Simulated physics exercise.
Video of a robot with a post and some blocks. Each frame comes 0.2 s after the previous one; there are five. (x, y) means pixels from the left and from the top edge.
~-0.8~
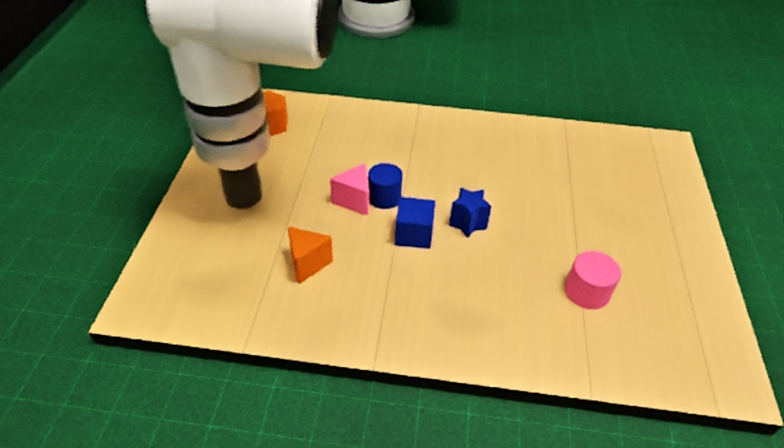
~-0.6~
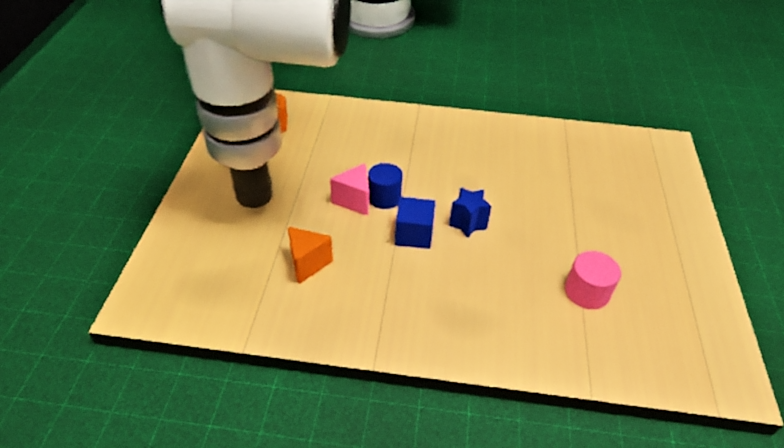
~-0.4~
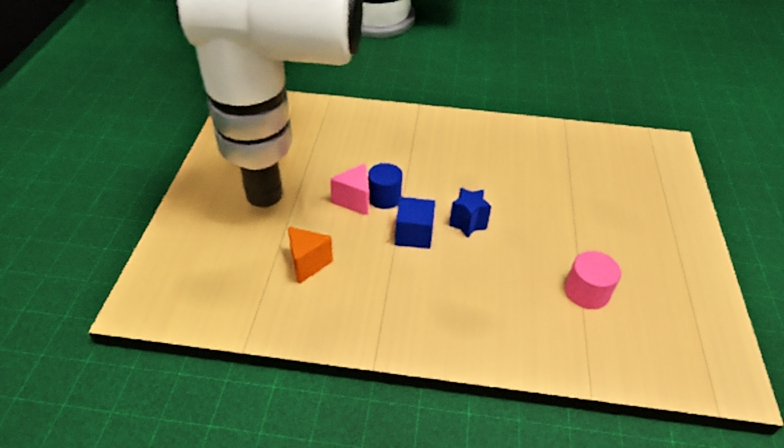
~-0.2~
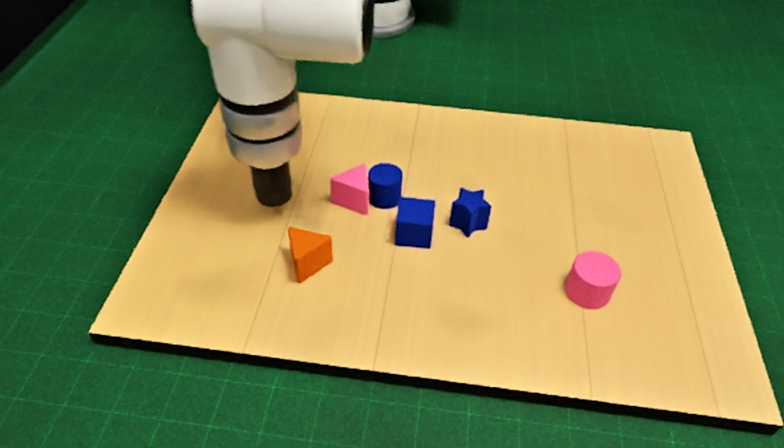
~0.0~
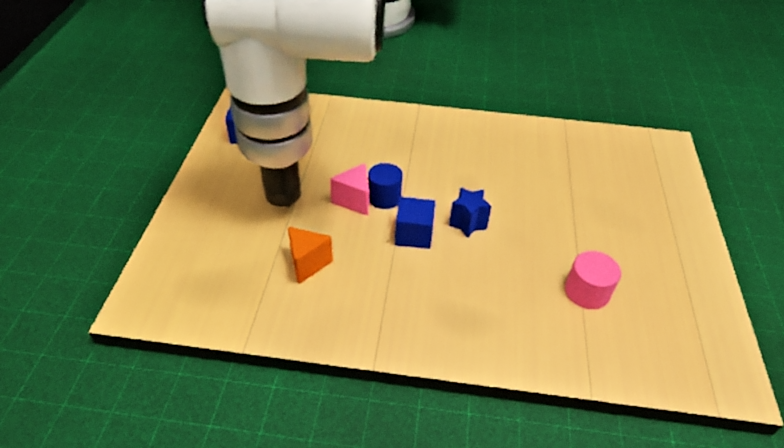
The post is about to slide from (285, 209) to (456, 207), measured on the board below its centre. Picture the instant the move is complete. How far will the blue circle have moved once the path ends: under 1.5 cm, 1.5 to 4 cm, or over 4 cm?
My estimate: Beyond 4 cm.
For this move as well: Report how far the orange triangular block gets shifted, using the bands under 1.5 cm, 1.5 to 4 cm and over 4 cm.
It goes under 1.5 cm.
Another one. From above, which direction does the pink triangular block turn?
Viewed from above, counterclockwise.
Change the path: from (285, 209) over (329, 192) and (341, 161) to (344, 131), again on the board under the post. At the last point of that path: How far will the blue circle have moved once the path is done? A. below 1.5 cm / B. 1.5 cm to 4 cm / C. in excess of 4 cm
Choice B: 1.5 cm to 4 cm.
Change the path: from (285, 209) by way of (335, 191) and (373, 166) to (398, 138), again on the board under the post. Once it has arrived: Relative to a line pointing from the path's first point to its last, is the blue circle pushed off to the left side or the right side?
It gets pushed right.
What follows on the original path. One third of the way, post (343, 194); pink triangular block (382, 173); blue circle (412, 170).
Two thirds of the way, post (401, 193); pink triangular block (434, 166), turned 35° anticlockwise; blue circle (461, 159).
At the end, post (458, 193); orange triangular block in place; pink triangular block (474, 161), turned 80° anticlockwise; blue circle (485, 143); blue square piece in place; blue star-shaped block (480, 201), turned 30° clockwise.
